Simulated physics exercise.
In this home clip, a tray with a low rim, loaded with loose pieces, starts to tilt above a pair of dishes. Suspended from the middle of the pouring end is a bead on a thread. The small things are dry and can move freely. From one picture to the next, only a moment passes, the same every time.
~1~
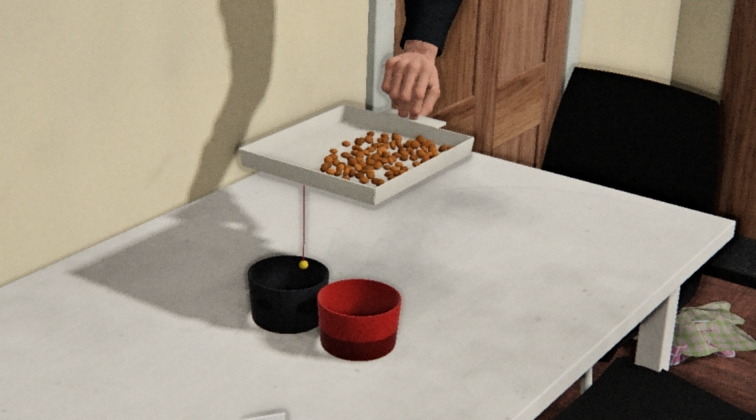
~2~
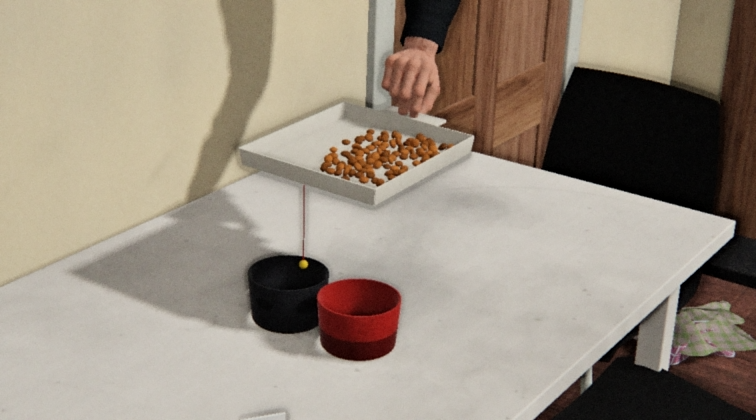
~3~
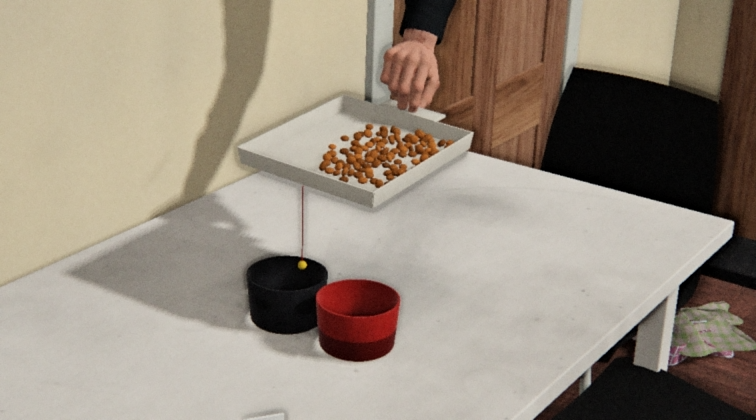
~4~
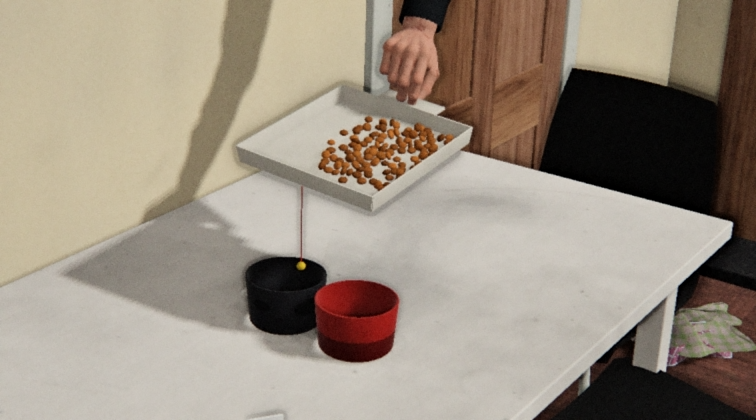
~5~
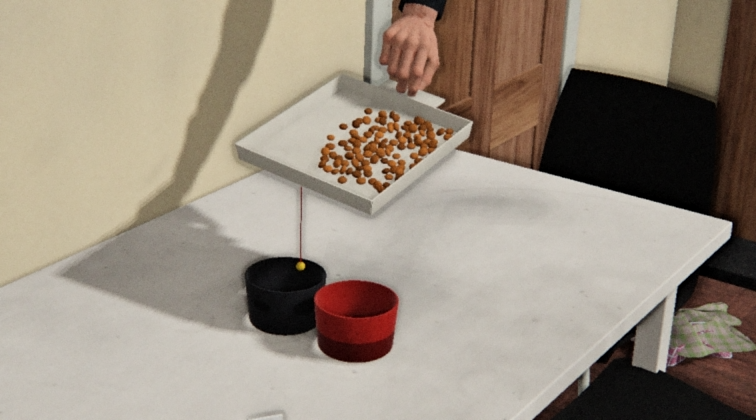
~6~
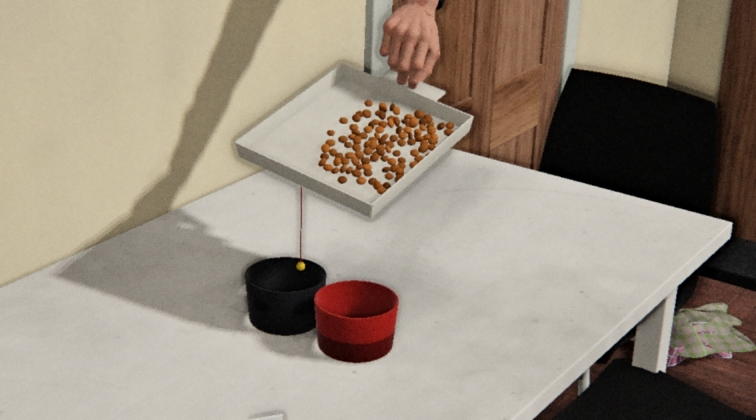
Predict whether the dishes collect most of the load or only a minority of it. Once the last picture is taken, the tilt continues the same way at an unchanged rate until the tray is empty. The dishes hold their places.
They collect most of it.
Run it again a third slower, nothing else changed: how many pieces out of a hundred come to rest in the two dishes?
That comes to about 100 in every hundred.
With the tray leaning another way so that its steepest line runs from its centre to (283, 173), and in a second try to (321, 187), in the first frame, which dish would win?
Tilt 1: Left-side dish. Tilt 2: Right-side dish.
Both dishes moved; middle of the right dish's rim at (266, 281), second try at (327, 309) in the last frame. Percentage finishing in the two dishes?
Around 0 % followed by around 40 %.
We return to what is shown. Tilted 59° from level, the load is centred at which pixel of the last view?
Roughly at (366, 186).
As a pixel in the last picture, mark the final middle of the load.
Roughly pixel (359, 334).
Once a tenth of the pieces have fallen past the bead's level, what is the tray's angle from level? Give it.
Roughly 80 degrees of tilt.
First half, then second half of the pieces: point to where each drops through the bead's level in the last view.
I'd put it at roughly (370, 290), and after that at roughly (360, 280).
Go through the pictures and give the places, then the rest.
Corners of the pouring end at (242, 149) and (375, 187), level; middle of the load at (392, 159), bits of cat kibble; left dish at (263, 306); right dish at (334, 332); bead on its thread at (303, 265), in the first frame.
Corners of the pouring end at (242, 148) and (375, 188), level; middle of the load at (392, 158), in the second frame.
Corners of the pouring end at (241, 147) and (373, 191), tipped barely, lowest at the right corner; middle of the load at (391, 155), in the third frame.
Corners of the pouring end at (240, 145) and (372, 195), tipped a little, lowest at the right corner; middle of the load at (390, 152), in the fourth frame.
Corners of the pouring end at (239, 144) and (371, 199), tipped a little, lowest at the right corner; middle of the load at (382, 145), in the fifth frame.
Corners of the pouring end at (239, 142) and (371, 203), tipped clearly, lowest at the right corner; middle of the load at (382, 141); left dish at (260, 307); right dish at (332, 334), in the sixth frame.
Soon, tray tipped steeply; nearly all on the tray; a stray few in the air.
A while on, tray tipped right over; about half on the tray; about half in the right dish; a stray few outside both; a stray few in the air.
Towards the end, tray tipped past a quarter turn; nearly all in the right dish; a stray few outside both.
Finally, tray tipped past a quarter turn; nearly all in the right dish; none in the left dish; a stray few outside both.
